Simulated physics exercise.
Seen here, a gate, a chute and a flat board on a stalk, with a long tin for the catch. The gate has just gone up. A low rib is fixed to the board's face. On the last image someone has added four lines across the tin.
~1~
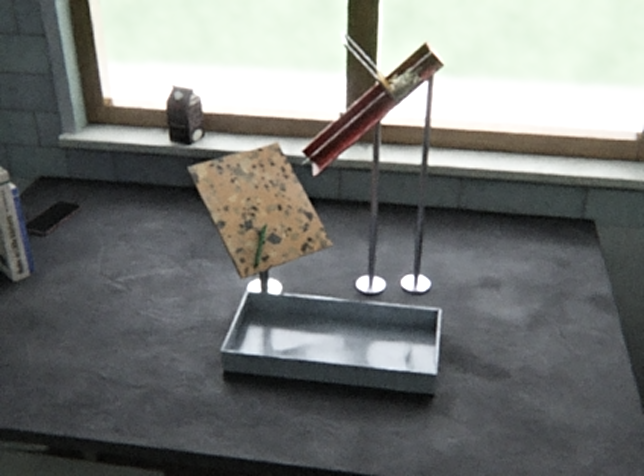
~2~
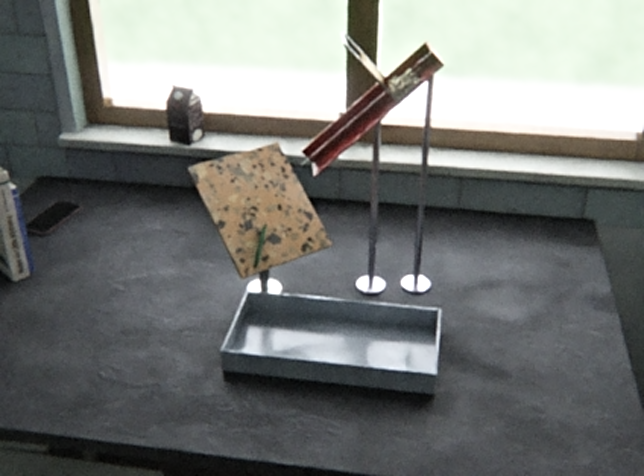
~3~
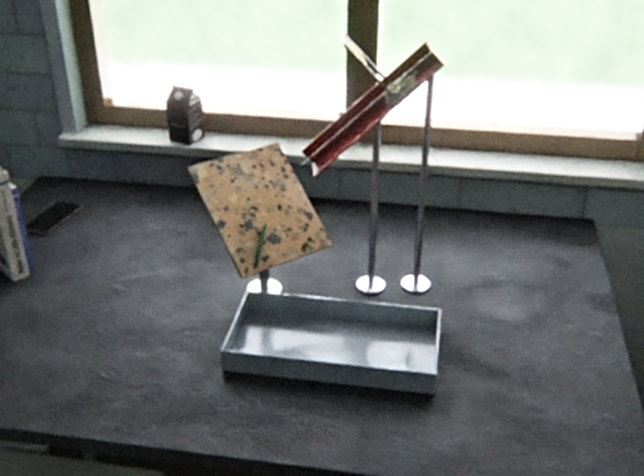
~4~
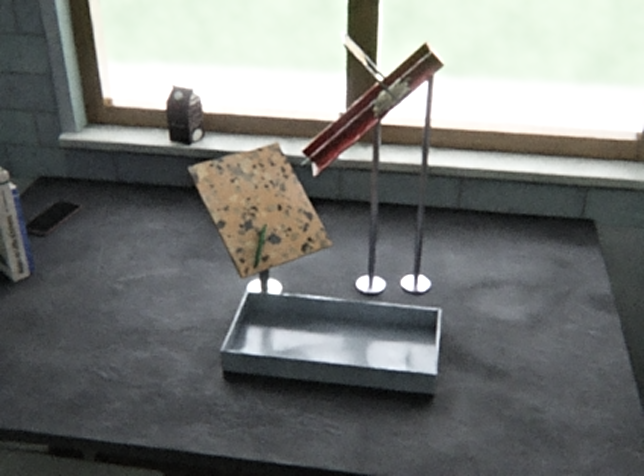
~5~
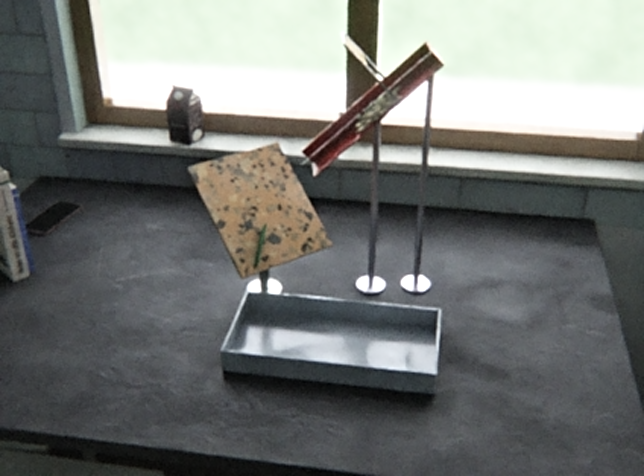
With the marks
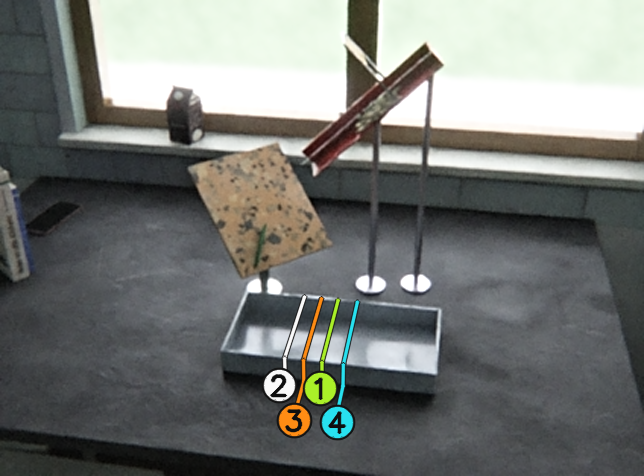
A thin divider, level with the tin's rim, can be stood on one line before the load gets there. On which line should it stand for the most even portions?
Choose 2.
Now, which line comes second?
It is 3.
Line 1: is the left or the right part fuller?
The left side.
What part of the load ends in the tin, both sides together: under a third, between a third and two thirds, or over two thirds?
It is over two thirds.
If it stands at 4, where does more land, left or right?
Left.
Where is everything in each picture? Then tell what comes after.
The first frame shows load behind the gate at (401, 83), white beans; lip of the chute at (314, 170), sloping fairly steeply.
The second frame shows middle of the board at (261, 206), tilted fairly steeply; middle of its low edge at (289, 261); of its high edge at (234, 154).
The third frame shows front corners of the tin at (222, 350) and (436, 373), empty; front of the load at (388, 103).
The fourth frame shows middle of the load at (388, 97); its front at (376, 115), about a quarter of the way to the lip; rib from (266, 224) to (257, 264).
The fifth frame shows middle of the load at (376, 108); its front at (359, 130), about half of the way to the lip.
On the marked copy, line 1 crosses the front rim at (322, 361); line 2 crosses the front rim at (284, 357); line 3 crosses the front rim at (303, 359); line 4 crosses the front rim at (343, 363).
With 1, of what is caught, all on the left of the divider, none on the right.
With 2, of what is caught, about two thirds on the left of the divider, about a third on the right.
With 3, of what is caught, most on the left of the divider, a small part on the right.
With 4, of what is caught, all on the left of the divider, none on the right.
